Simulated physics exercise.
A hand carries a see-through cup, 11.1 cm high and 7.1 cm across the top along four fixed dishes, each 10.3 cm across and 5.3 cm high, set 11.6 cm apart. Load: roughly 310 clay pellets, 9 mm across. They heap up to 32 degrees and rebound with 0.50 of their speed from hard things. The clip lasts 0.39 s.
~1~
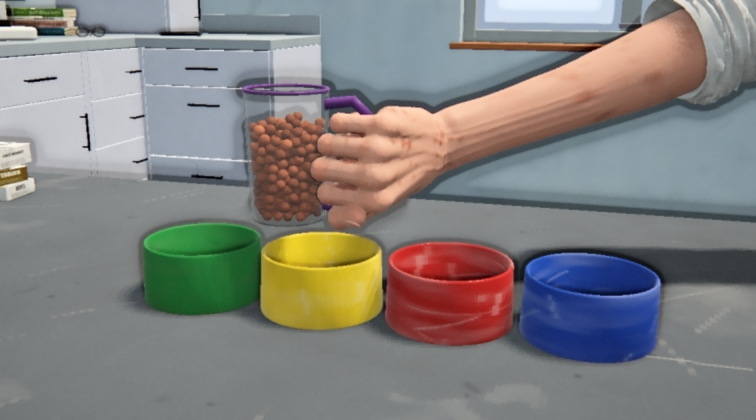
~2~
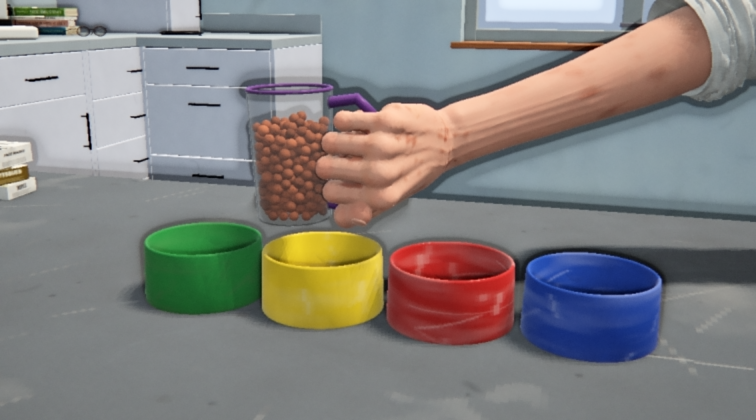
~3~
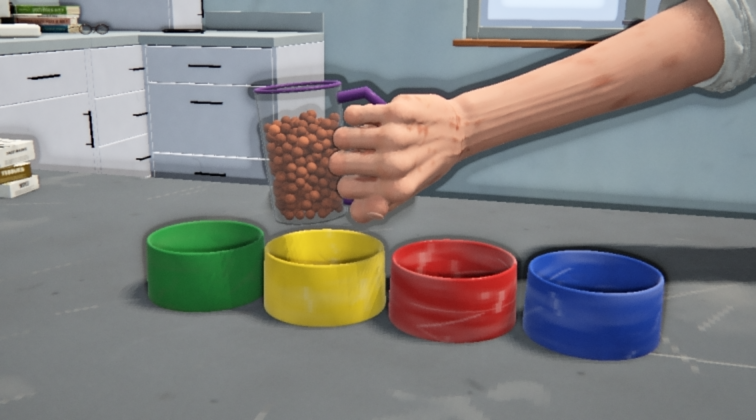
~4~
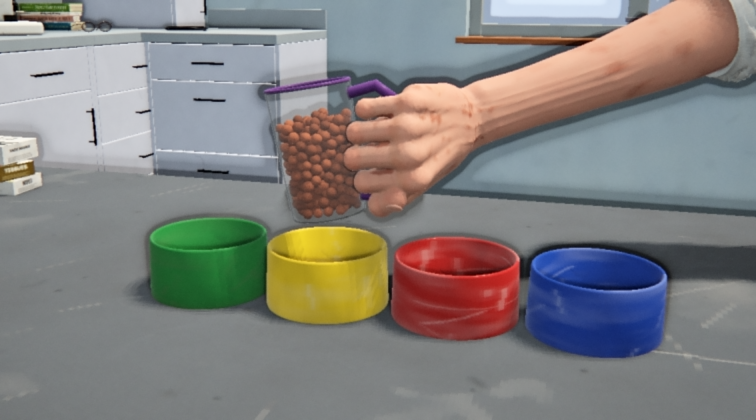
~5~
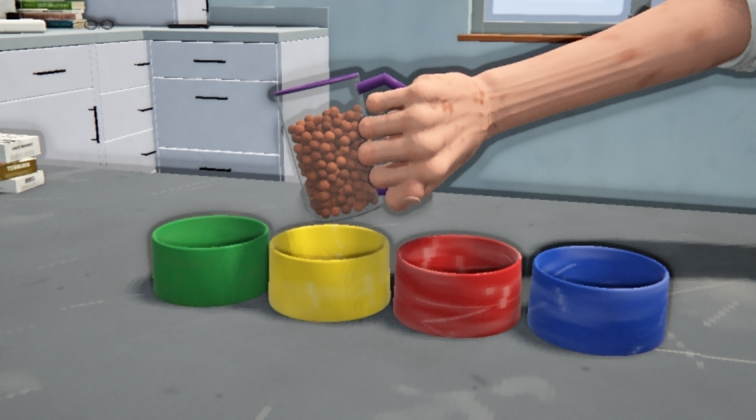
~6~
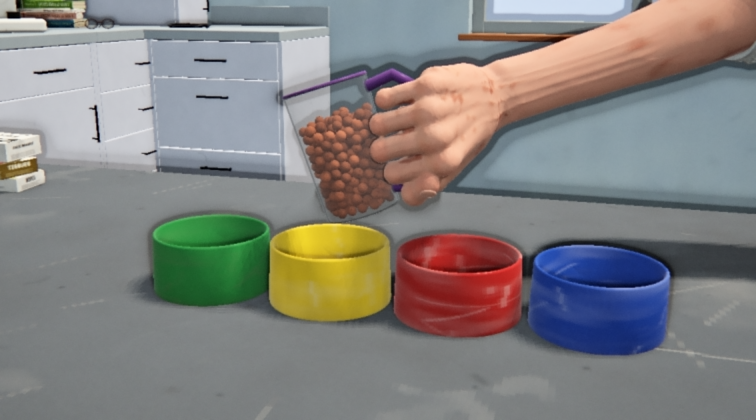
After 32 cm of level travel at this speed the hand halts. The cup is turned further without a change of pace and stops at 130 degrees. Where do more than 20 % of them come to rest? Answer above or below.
Red below, blue above, green below, yellow below, counter below.
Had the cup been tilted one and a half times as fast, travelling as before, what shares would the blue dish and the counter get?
In that case blue 0, counter 0.
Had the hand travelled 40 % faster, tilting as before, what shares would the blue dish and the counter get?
Then: Blue 100; counter 0.
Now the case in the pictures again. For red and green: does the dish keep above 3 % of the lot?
Red yes, green no.
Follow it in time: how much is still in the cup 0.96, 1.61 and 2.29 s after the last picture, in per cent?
About 100, 95, 0.
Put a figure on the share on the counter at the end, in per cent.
About 10 per cent.
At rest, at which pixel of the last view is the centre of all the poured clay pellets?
Around (585, 304).
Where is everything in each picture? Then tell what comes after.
Cup at (288, 154), tilt 0 degrees, lip at (247, 88), moved 0.0 cm; middle of the pieces at (292, 167); green dish at (203, 239); yellow dish at (322, 250); red dish at (451, 262); blue dish at (591, 274), in the first picture.
Cup at (292, 154), tilt 1 degrees, lip at (251, 88), moved 0.3 cm; middle of the pieces at (297, 167), in the second picture.
Cup at (305, 152), tilt 5 degrees, lip at (259, 90), moved 1.3 cm; middle of the pieces at (311, 165), in the third picture.
Cup at (318, 150), tilt 9 degrees, lip at (269, 91), moved 2.3 cm; middle of the pieces at (325, 163), in the fourth picture.
Cup at (332, 149), tilt 14 degrees, lip at (279, 93), moved 3.3 cm; middle of the pieces at (340, 161), in the fifth picture.
Cup at (344, 149), tilt 18 degrees, lip at (287, 97), moved 4.4 cm; middle of the pieces at (353, 161); green dish at (212, 231); yellow dish at (330, 242); red dish at (459, 254); blue dish at (600, 266), in the sixth picture.
Then, 0.96 s after the last picture, tilt 71 degrees; cup holds 100 %.
Then, 1.61 s after the last picture, tilt 106 degrees; cup holds 95 %, red 5 %.
Then, 2.29 s after the last picture, tilt 130 degrees; cup holds 0 %, red 5 %, blue 85 %.
In the end, red 5 %, blue 85 %, green 0 %, yellow 0 %, counter 10 %.
